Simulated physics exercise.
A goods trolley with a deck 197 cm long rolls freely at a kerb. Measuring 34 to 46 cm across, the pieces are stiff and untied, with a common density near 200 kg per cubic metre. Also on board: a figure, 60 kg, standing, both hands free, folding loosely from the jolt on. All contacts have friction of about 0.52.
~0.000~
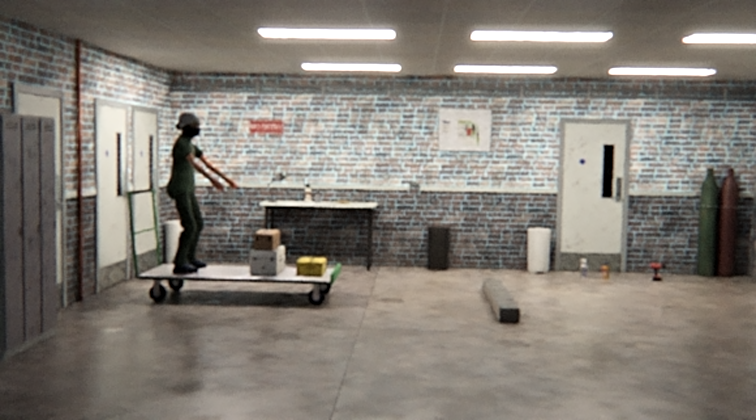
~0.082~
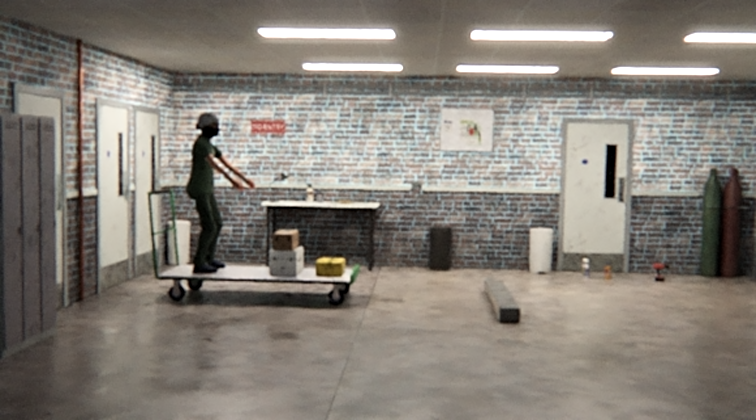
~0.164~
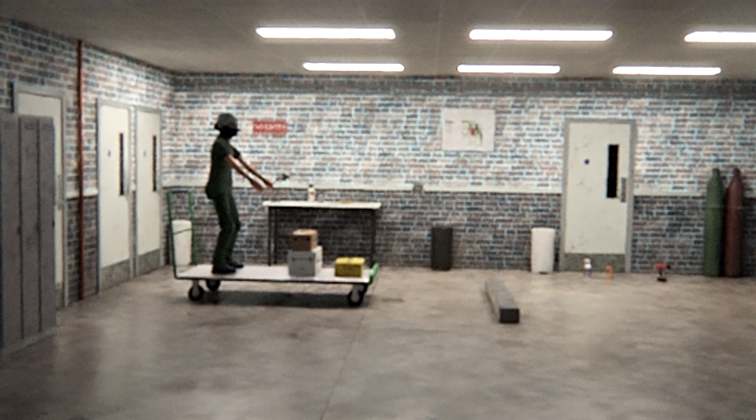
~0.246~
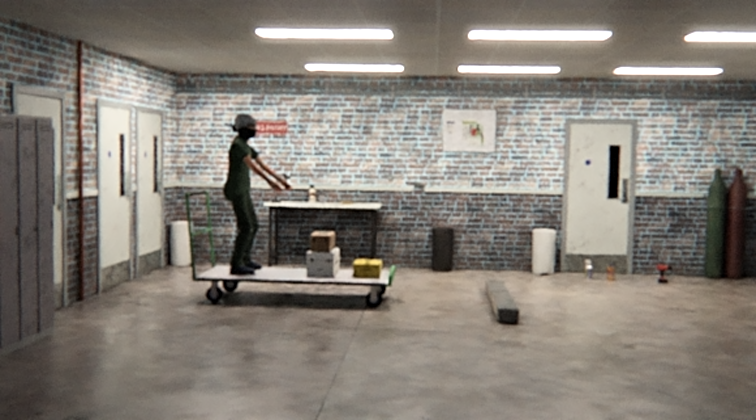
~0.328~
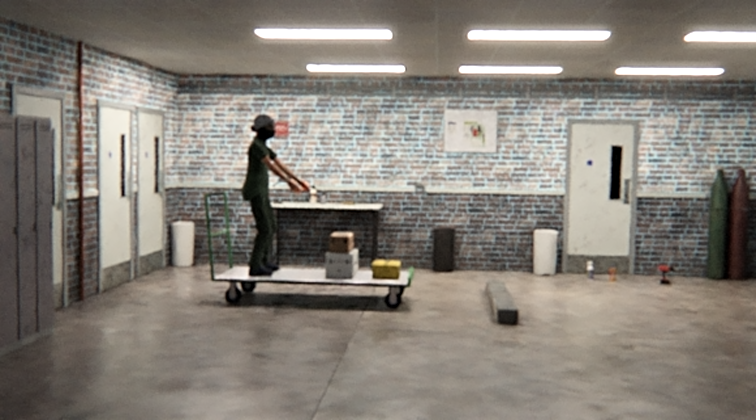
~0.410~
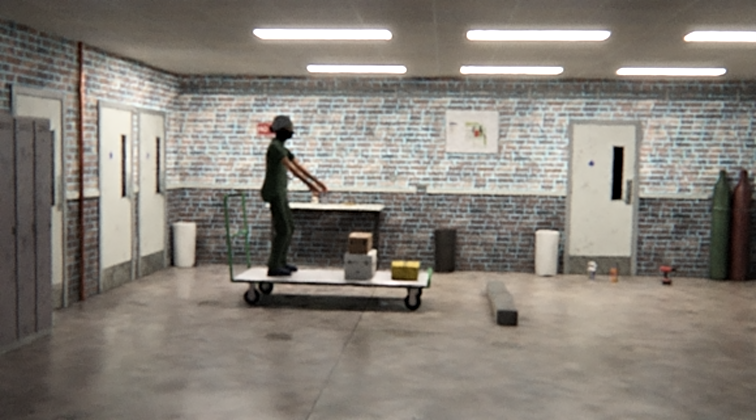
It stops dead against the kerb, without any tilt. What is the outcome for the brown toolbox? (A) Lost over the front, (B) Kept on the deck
A.
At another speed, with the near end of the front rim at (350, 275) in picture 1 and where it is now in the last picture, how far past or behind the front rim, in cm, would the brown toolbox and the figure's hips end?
Rest points: Brown at 10 cm behind, hips at 70 cm behind.
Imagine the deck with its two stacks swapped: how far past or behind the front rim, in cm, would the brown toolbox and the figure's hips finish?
Then brown 70 past, hips 40 behind.
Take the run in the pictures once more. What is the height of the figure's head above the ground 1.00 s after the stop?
40 cm.
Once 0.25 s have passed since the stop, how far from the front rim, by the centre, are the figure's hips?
Roughly 105 cm behind it.
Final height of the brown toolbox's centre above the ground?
Its centre sits around 10 cm up.
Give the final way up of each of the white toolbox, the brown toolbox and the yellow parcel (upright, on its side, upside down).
Well, white stands upright, brown lies upside down, yellow stands upright.
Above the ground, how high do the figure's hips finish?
Around 65 centimetres high.
After 0.71 s the deck stops.
After 1.26 s the brown toolbox is 9 cm past the rim, tilted 135°, near (510, 262) in the last picture's view.
After 1.71 s the brown toolbox is 28 cm past the rim, tilted 180°, near (527, 299) in the last picture's view.
At rest, 2.1 s, past the rim, brown toolbox; behind it, white toolbox, yellow parcel and the figure's hips.
